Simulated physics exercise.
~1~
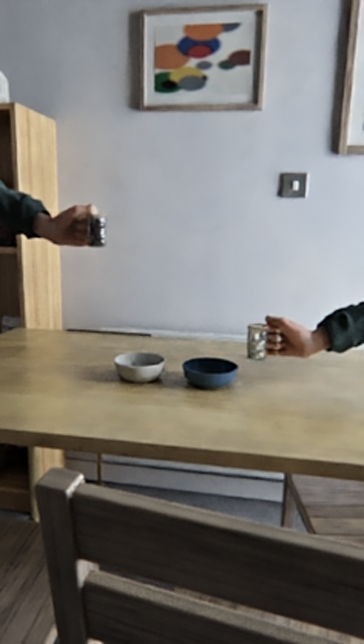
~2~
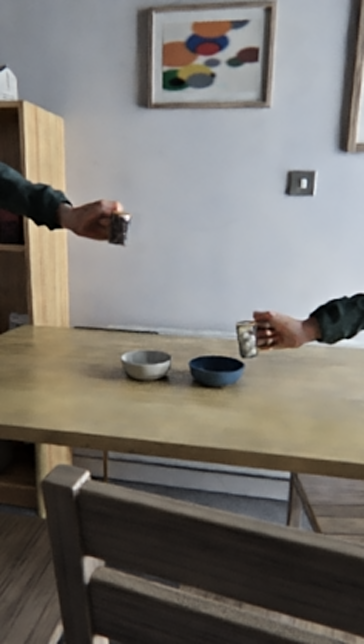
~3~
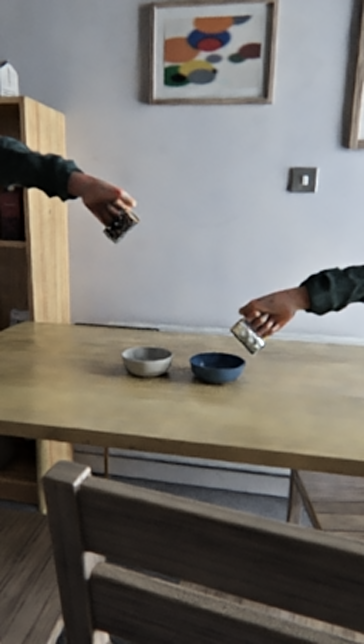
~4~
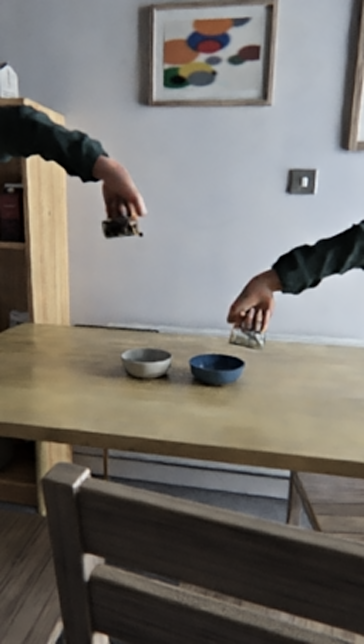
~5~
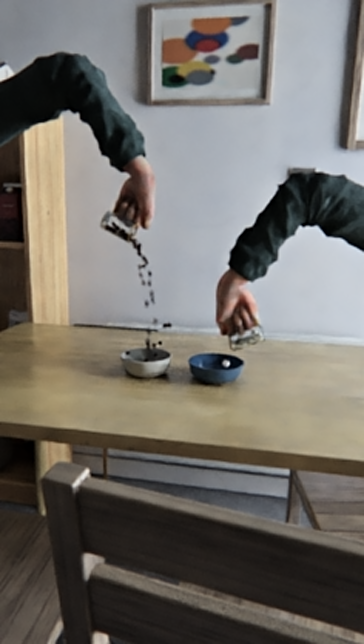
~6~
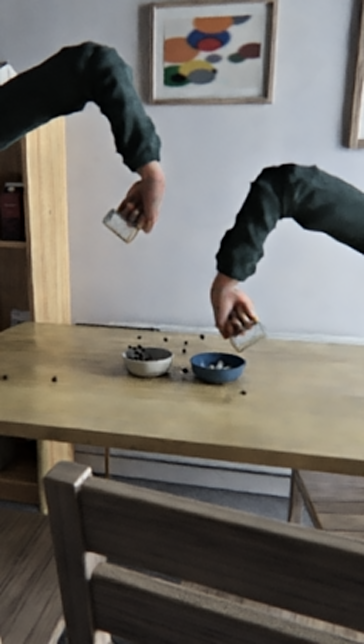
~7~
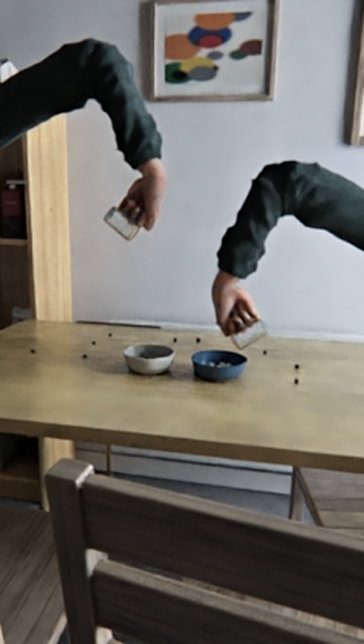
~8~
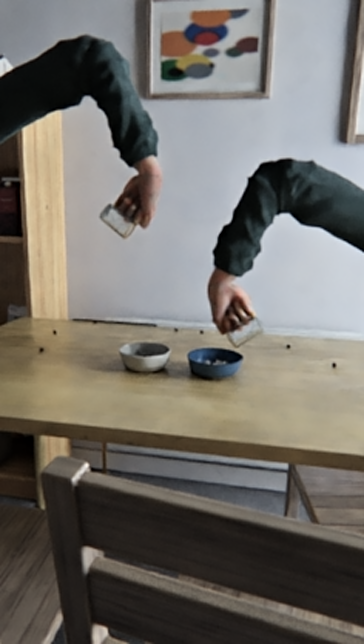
Two hands tipped small cups over shallow bowls on a wooden table, the left from higher up, and dark bits poured into the pale bowl, some scattering across the tabletop, while the right cup's contents all landed in the blue bowl.
